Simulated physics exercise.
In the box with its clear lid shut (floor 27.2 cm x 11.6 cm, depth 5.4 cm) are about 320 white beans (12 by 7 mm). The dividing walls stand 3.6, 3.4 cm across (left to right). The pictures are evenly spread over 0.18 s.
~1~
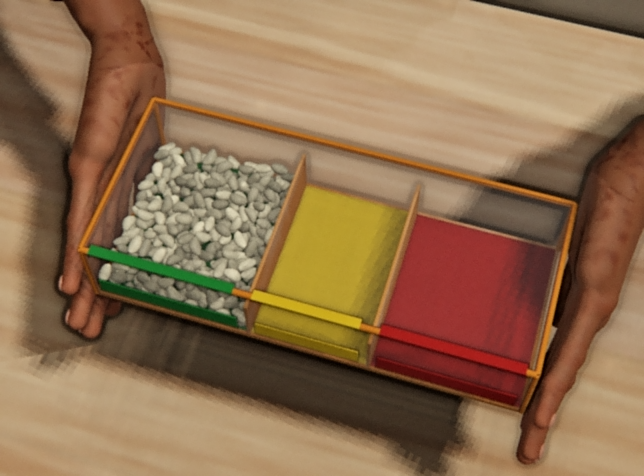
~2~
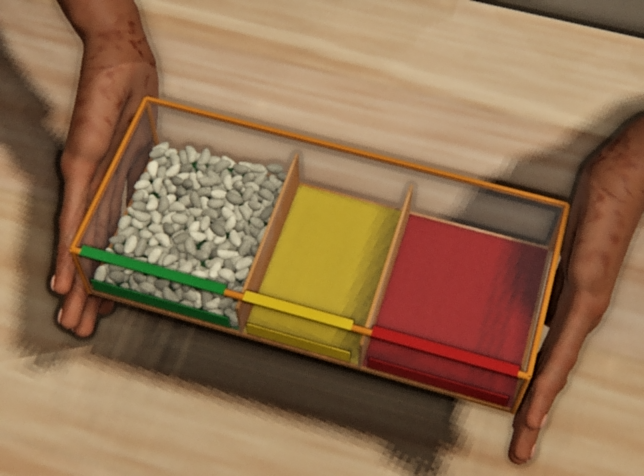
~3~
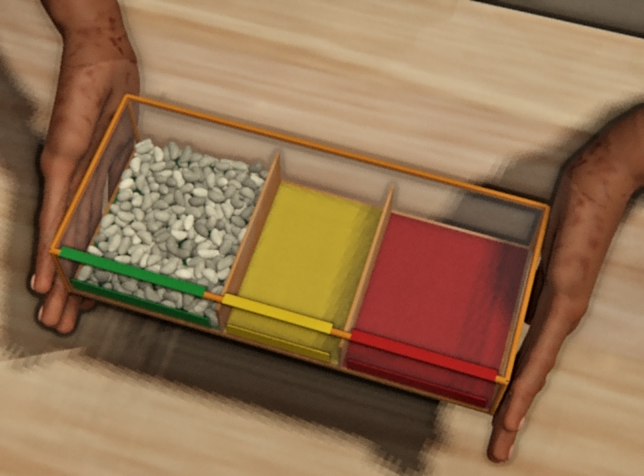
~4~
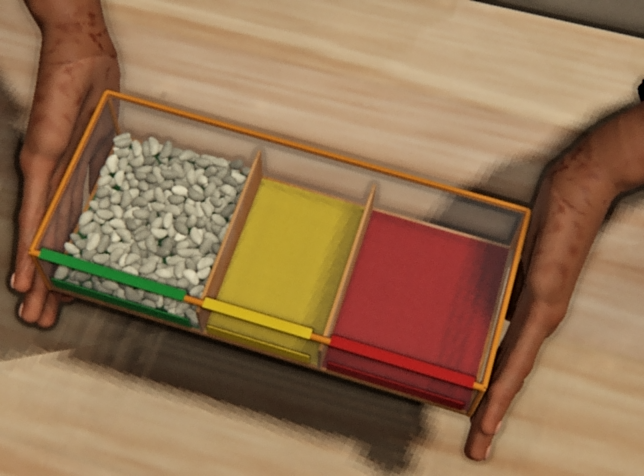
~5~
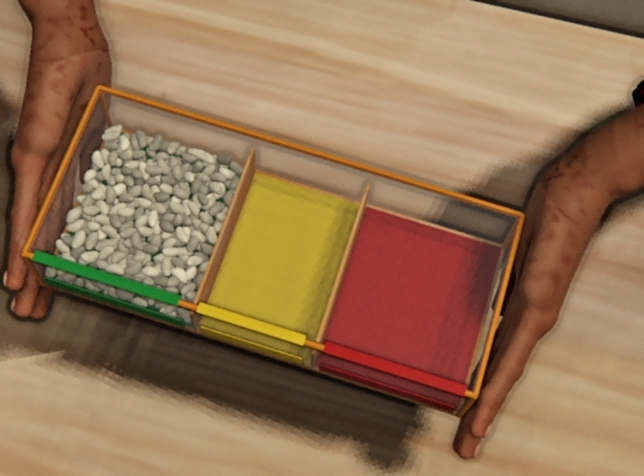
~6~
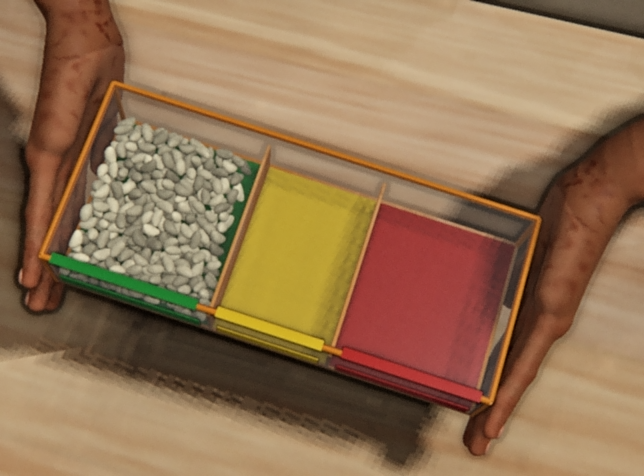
Clear divided box held between two hands shifting left, then slightly back right while tilting, its small pale pieces staying in the green section.
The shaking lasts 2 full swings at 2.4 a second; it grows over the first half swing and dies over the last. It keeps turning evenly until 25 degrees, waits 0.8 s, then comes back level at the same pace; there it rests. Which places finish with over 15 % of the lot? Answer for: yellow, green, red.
Yellow no, green yes, red no.
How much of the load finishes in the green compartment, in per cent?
About 95 per cent.
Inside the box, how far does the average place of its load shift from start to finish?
About 2.5 cm.
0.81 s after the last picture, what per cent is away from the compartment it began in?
Some 5 per cent.
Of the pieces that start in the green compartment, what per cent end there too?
About 90 per cent.
Then, 0.44 s after the last picture, tilt 25 degrees; yellow 5 %, green 95 %; middle of all pieces near (164, 232).
Then, 0.81 s after the last picture, tilt 25 degrees; yellow 5 %, green 95 %; middle of all pieces near (223, 244).
Then, 1.14 s after the last picture, tilt 14 degrees; yellow 5 %, green 95 %; middle of all pieces near (224, 250).
Then, 1.47 s after the last picture, tilt 0 degrees; yellow 5 %, green 95 %; middle of all pieces near (226, 257).
In the end, yellow 5 %, green 95 %, red 0 %.
